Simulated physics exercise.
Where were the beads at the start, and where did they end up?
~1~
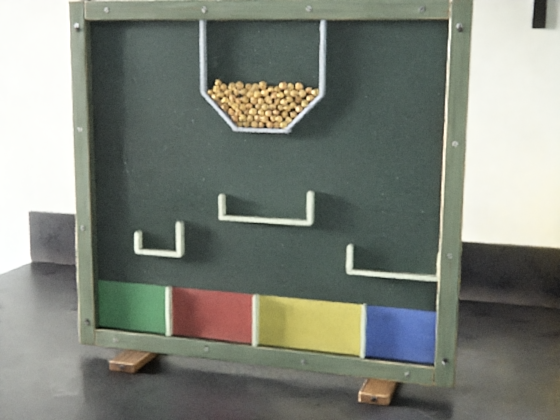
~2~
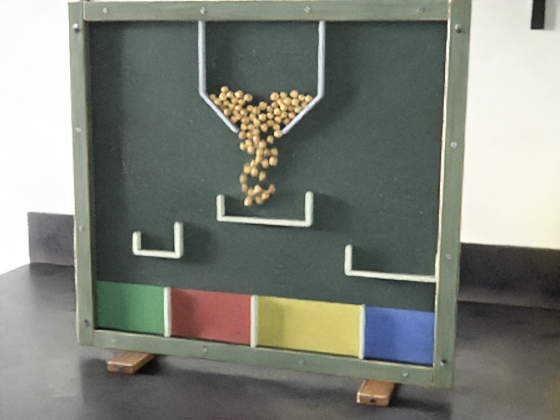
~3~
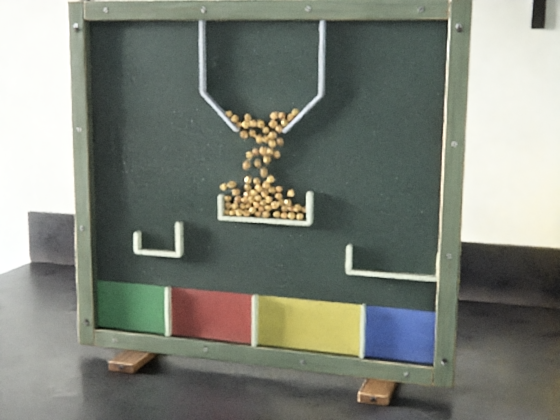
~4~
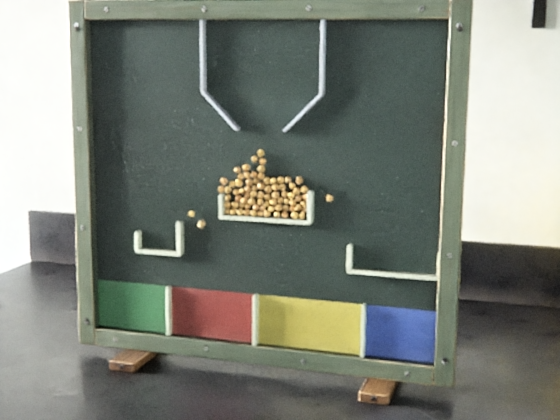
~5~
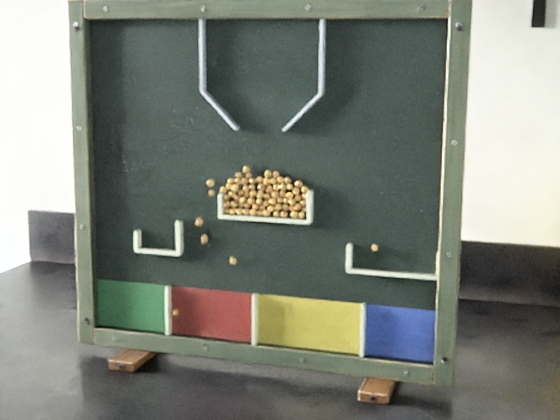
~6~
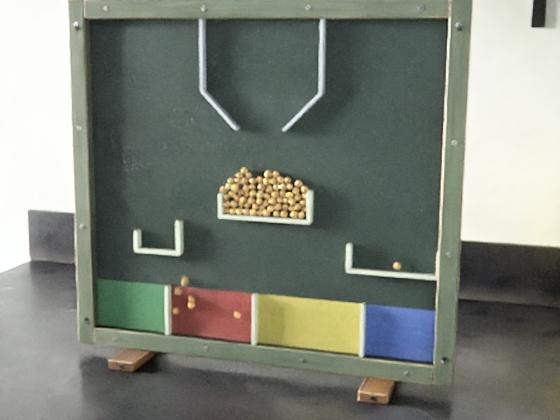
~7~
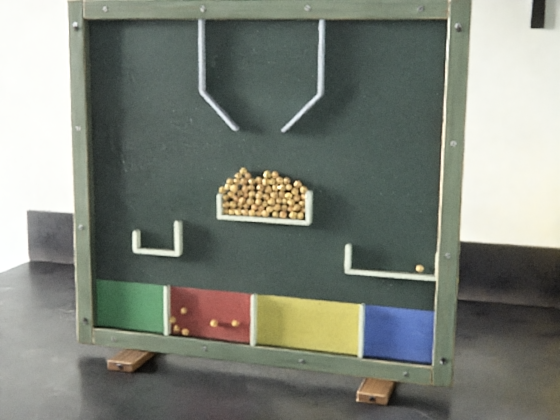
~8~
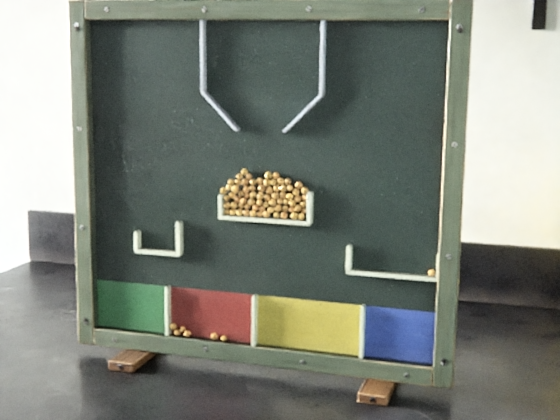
At the start the beads were all held in the hopper at the top. By the end most were heaped on the middle ledge below it, with a few in the red bin and one at the far end of the right ledge.
Small wooden beads poured out of a hopper onto the middle ledge and piled up there, then a few spilled over its sides. Most stayed heaped on that ledge, several ended in the red bin, and one rolled along the right ledge.
